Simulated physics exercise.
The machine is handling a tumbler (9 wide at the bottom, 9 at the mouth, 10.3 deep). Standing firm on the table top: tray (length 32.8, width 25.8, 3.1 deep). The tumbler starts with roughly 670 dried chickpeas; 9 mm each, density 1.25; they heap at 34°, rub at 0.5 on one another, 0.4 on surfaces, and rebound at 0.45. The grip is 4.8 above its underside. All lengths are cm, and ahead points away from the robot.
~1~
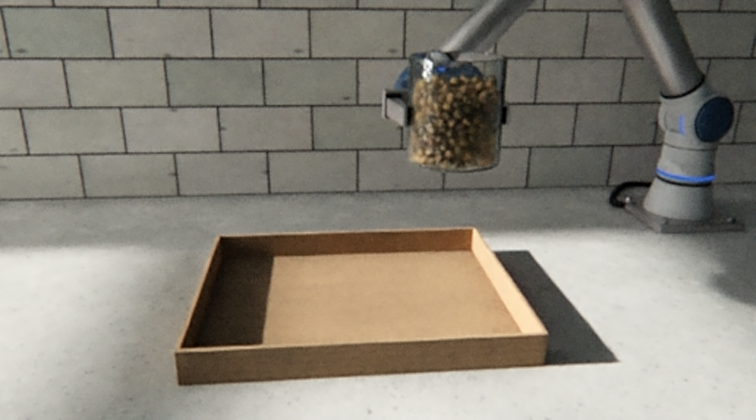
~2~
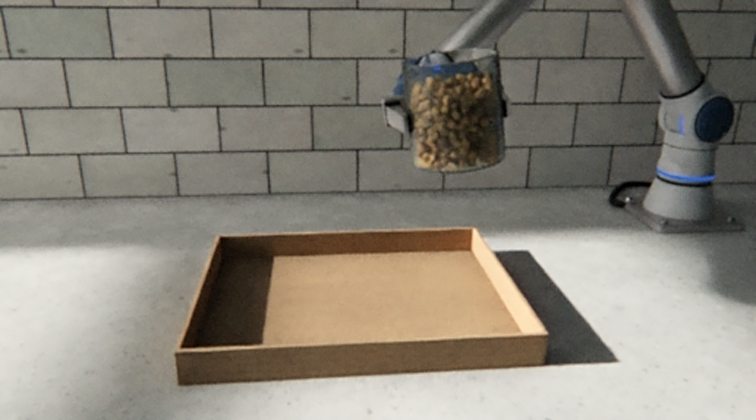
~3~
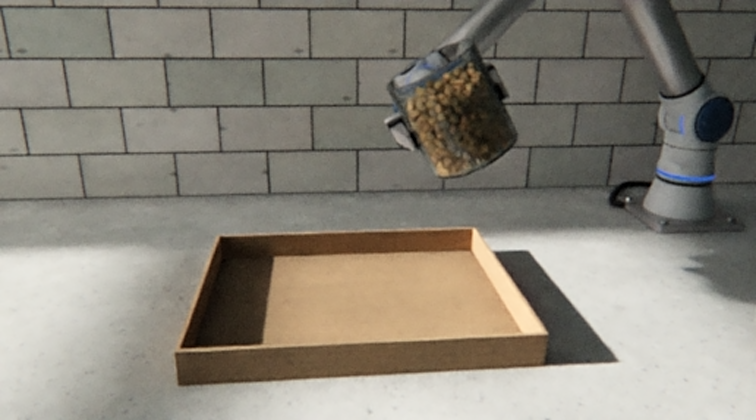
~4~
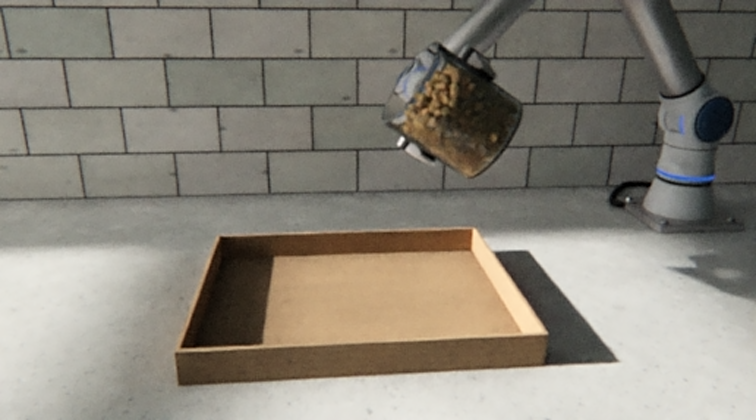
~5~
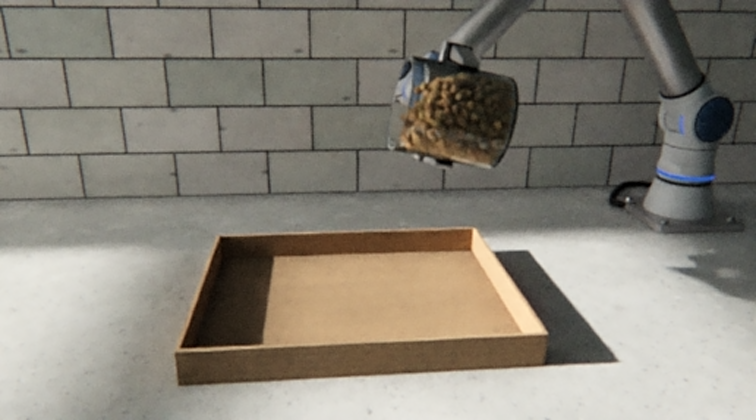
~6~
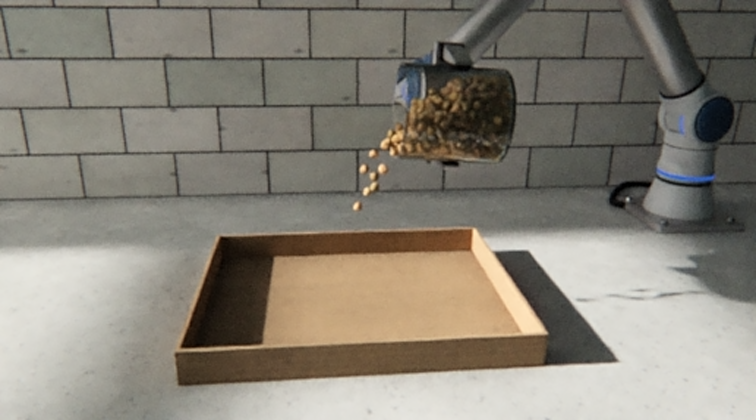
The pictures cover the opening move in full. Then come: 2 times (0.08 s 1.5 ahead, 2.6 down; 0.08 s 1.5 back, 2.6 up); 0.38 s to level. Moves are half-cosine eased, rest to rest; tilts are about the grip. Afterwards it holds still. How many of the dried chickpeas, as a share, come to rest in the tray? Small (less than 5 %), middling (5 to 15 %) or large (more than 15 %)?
Answer: Large; more than 15 % of the dried chickpeas finish in the tray.
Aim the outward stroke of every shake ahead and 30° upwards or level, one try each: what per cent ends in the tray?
About 80 and 65 per cent.
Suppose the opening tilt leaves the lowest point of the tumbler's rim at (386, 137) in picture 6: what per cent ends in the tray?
Some 10 per cent.
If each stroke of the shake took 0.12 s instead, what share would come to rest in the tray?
Then about 25 per cent.
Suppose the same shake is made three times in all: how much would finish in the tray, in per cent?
It would be near 40 per cent.
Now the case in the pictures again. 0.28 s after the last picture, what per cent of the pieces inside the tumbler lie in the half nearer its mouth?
About 50 per cent.
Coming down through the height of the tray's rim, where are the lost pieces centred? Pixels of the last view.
Near (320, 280).
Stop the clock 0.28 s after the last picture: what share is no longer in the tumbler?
About 15 per cent by then.
Then, 0.28 s after the last picture, tilted 86° forward, highest piece 22 above the table; 565 in the tumbler, 44 in the tray, 61 in flight or on a rim.
Then, 0.56 s after the last picture, tilted 26° forward, highest piece 25 above the table; 459 in the tumbler, 199 in the tray, 12 in flight or on a rim.
Then, 0.90 s after the last picture, level, highest piece 24 above the table; 459 in the tumbler, 210 in the tray, 1 on the table or floor.
Then, 1.95 s after the last picture, level, highest piece 23 above the table; 459 in the tumbler, 210 in the tray, 1 on the table or floor.
Final count, 459 in the tumbler, 210 in the tray, 1 on the table or floor. That is 31 % in the tray.
